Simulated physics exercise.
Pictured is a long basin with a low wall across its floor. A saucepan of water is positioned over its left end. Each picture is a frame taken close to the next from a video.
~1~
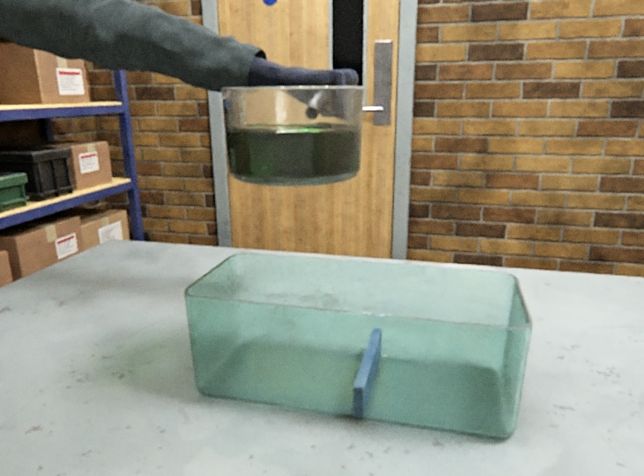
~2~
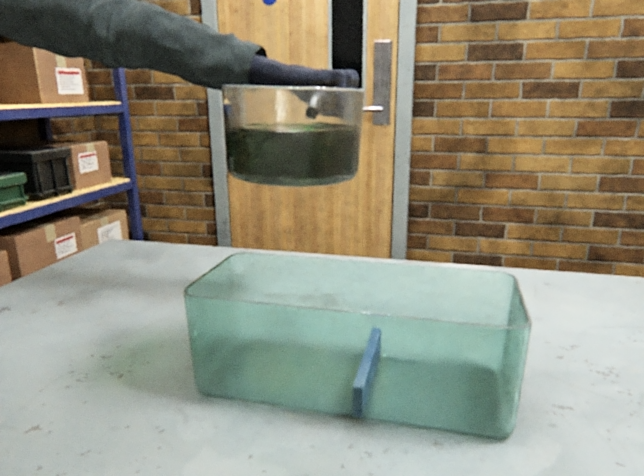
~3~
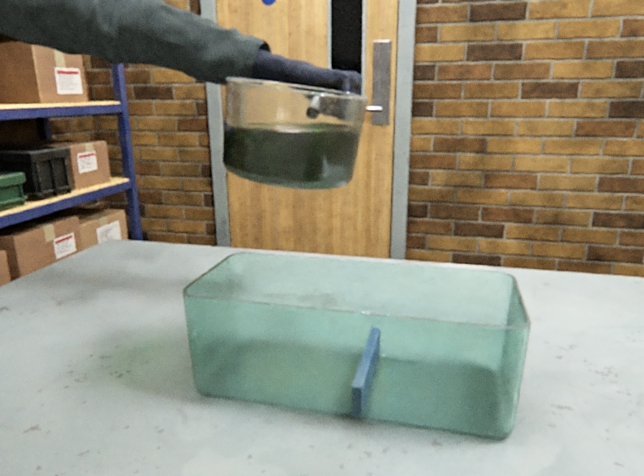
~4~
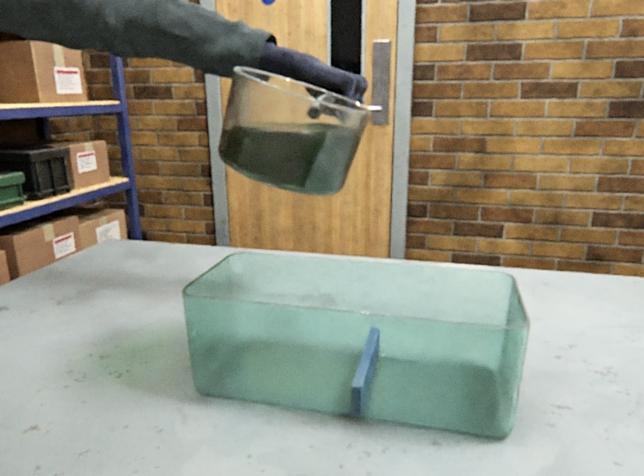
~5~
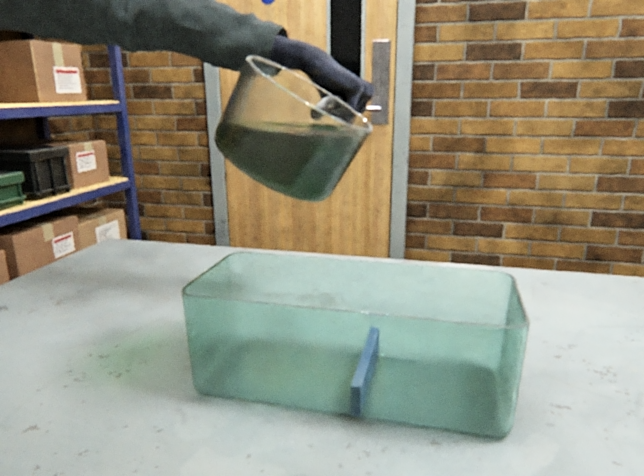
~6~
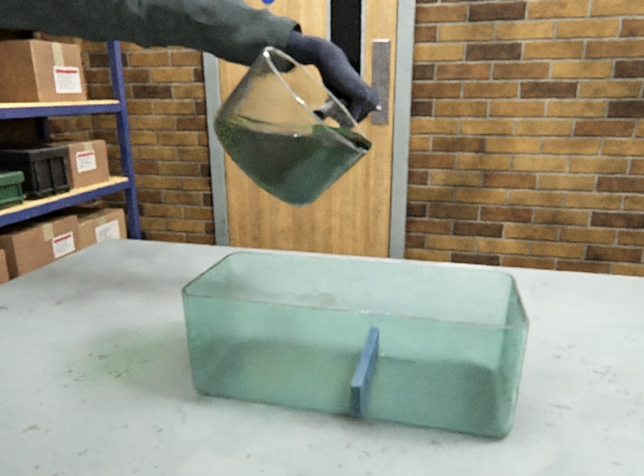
The footage shows a dark-gloved hand holding a clear pan of greenish liquid above the left part of a long, green-tinted basin with a low blue wall, then steadily tilting it steeply to the right, bringing the liquid to its lowered rim.
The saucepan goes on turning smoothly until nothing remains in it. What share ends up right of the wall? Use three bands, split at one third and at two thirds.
Over two thirds ends up there.
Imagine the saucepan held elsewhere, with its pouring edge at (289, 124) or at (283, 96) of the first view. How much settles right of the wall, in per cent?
You'd get 10 percent from the first and 10 percent from the second.
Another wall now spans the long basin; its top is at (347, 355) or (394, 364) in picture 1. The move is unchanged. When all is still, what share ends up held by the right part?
First try 85 per cent, second try 60 per cent.
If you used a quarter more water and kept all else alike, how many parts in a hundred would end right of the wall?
Estimate: Around 80 per cent.
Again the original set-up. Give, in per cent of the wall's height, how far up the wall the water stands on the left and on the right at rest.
Near 10 in a hundred to the left, 80 to the right.
A moment on, the saucepan is tipped right over and 34 per cent is still to pour, 0 is left of the wall and 18 right of it.
Next, the saucepan is tipped right over and 10 per cent is still to pour, 7 is left of the wall and 71 right of it.
Then the saucepan is tipped right over and 1 per cent is still to pour, 11 is left of the wall and 82 right of it.
Later the saucepan is tipped right over and 0 per cent is still to pour, 12 is left of the wall and 85 right of it.
At rest 13 per cent lies left of the wall, 86 right of it and 2 outside.
